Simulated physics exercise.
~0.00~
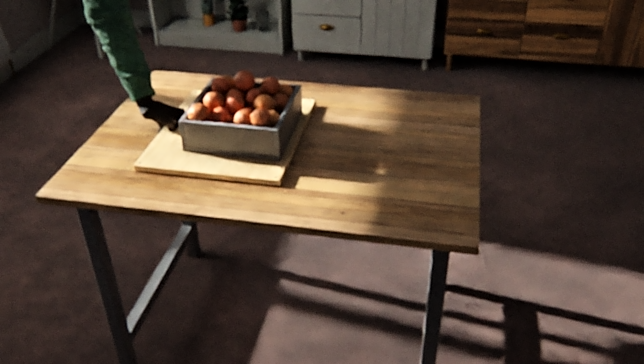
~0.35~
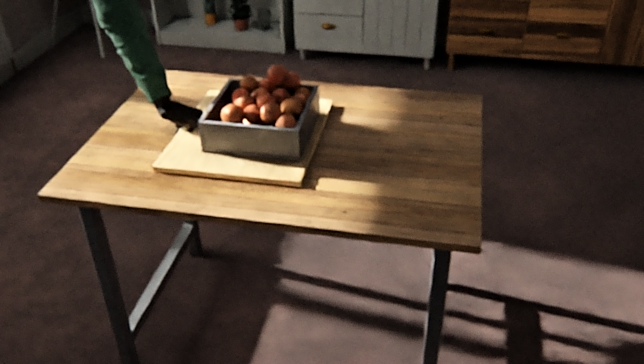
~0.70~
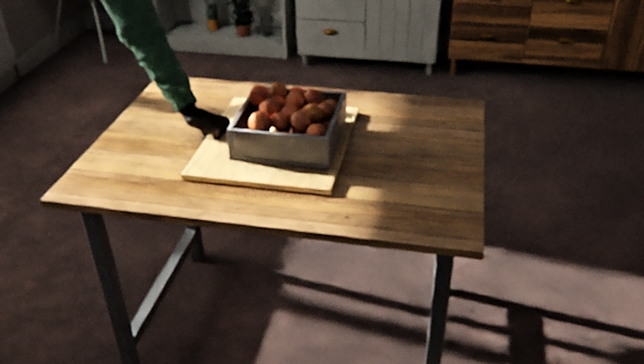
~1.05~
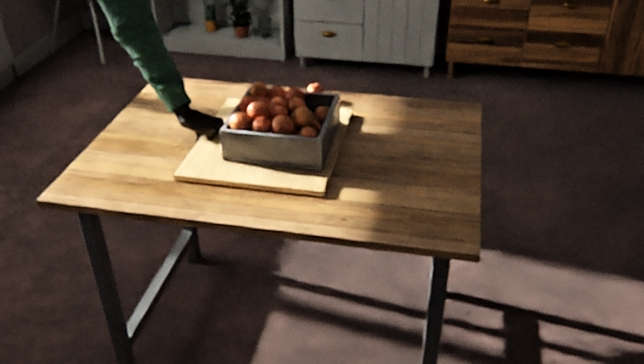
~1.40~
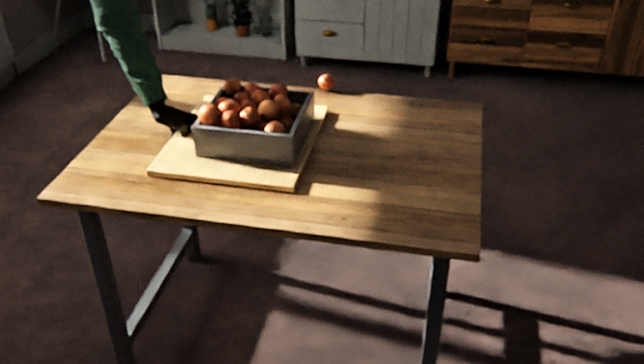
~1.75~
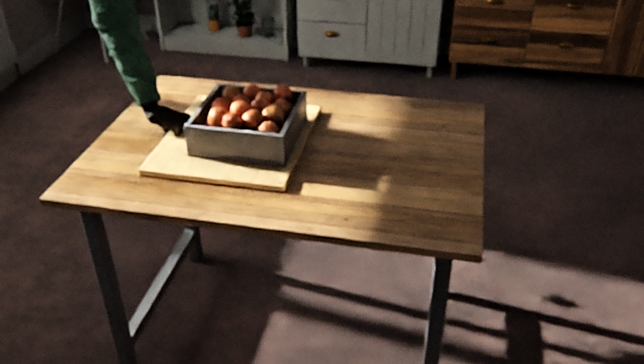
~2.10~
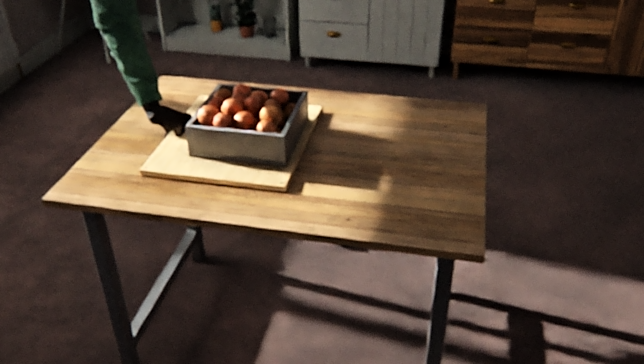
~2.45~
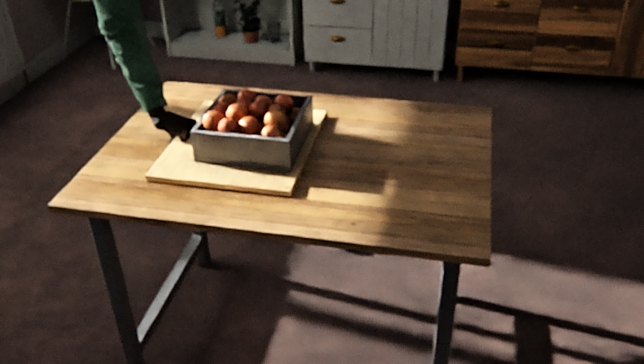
In a dim room with a dark floor, a slightly swaying view looks down on a wooden table with metal legs, pale and brown cabinets behind it and sunlight falling across it. A green-sleeved arm with a dark hand reaches in from the upper left to a pale board carrying a grey tote heaped with oranges. The hand pushes the board and tote to the right, then draws them back left. As they return, one orange leaves the tote and appears near the table's far edge, then drops out of sight. The board ends nearly still, the tote still full of oranges.
